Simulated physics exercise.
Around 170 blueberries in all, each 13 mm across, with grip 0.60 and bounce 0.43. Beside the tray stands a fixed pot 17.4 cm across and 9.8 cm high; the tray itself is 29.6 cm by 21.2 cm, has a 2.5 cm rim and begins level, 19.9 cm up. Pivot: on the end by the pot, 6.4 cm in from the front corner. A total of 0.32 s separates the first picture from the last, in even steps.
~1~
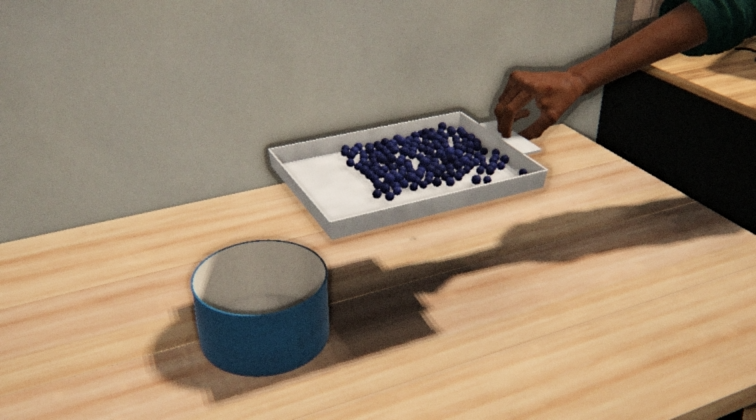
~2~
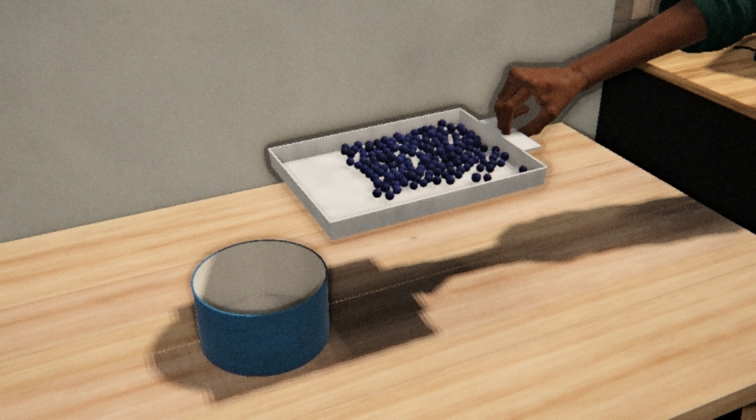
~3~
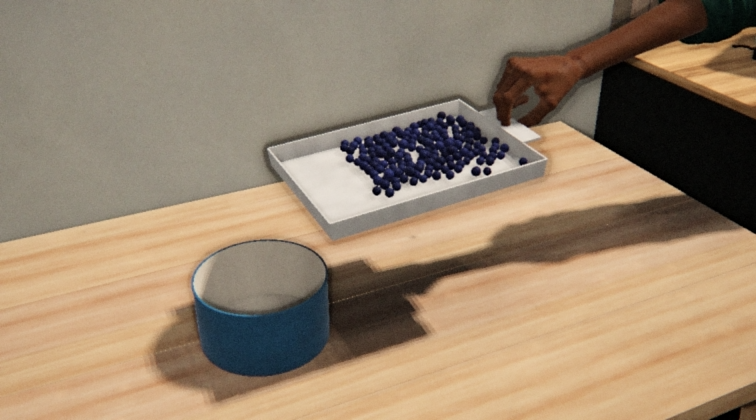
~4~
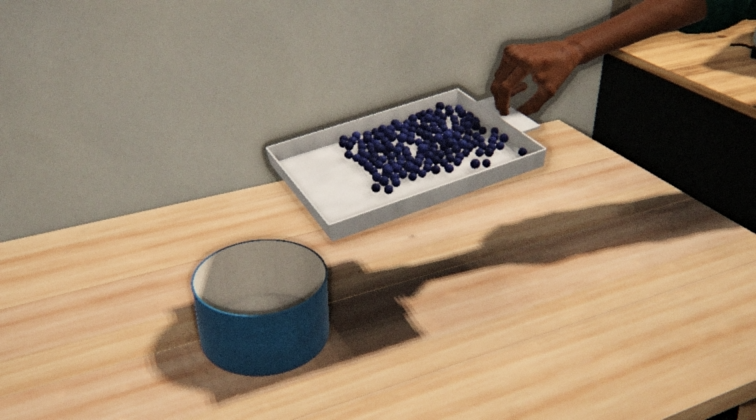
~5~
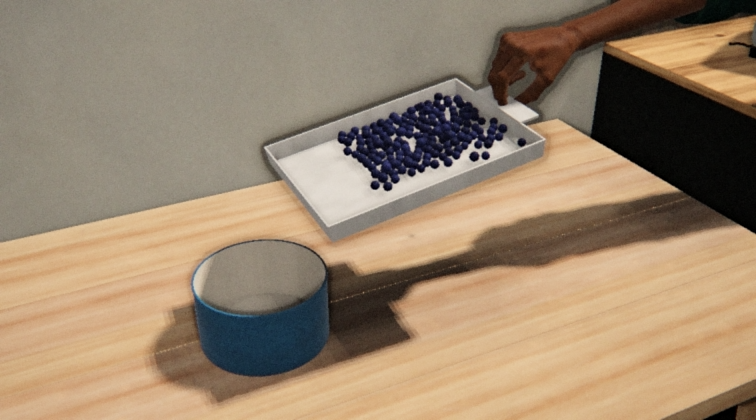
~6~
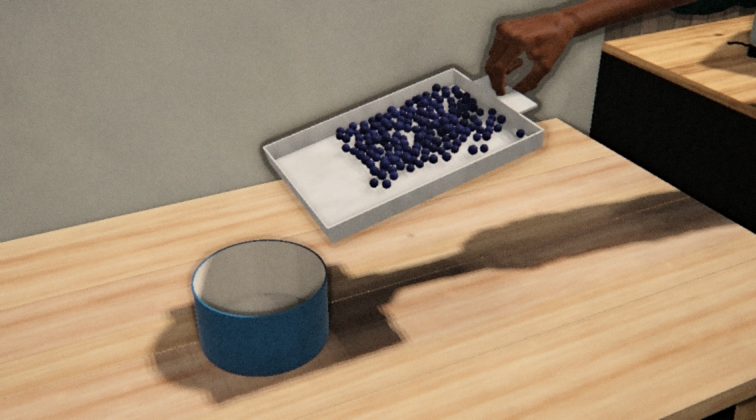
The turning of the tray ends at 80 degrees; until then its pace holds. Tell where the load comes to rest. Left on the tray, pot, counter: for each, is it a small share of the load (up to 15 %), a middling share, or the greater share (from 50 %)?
Tray: The greater share, pot: A small share, counter: A small share.
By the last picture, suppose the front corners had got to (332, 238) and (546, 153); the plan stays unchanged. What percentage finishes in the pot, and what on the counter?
In the pot: 0 per cent; on the counter: 10 per cent.
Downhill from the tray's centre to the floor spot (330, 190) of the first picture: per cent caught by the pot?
Roughly 5 % of the pieces.
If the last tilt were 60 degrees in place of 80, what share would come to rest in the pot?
I'd put it at close to 0 per cent.
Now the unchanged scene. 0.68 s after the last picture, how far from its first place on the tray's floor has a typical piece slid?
I'd say close to 13 centimetres.
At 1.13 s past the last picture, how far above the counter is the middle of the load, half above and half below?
Roughly 26 centimetres.
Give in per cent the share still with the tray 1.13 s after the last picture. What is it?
Roughly 95 per cent.
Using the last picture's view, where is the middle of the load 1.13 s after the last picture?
Approx. (312, 163).
Then, 0.68 s after the last picture, tilt 44 degrees; the tray holds 100 %, the pot 0 %.
Then, 1.13 s after the last picture, tilt 65 degrees; the tray holds 95 %, the pot 0 %.
Then, 1.66 s after the last picture, tilt 80 degrees; the tray holds 95 %, the pot 5 %.
In the end, tray 95 %, pot 5 %, counter 0 %.
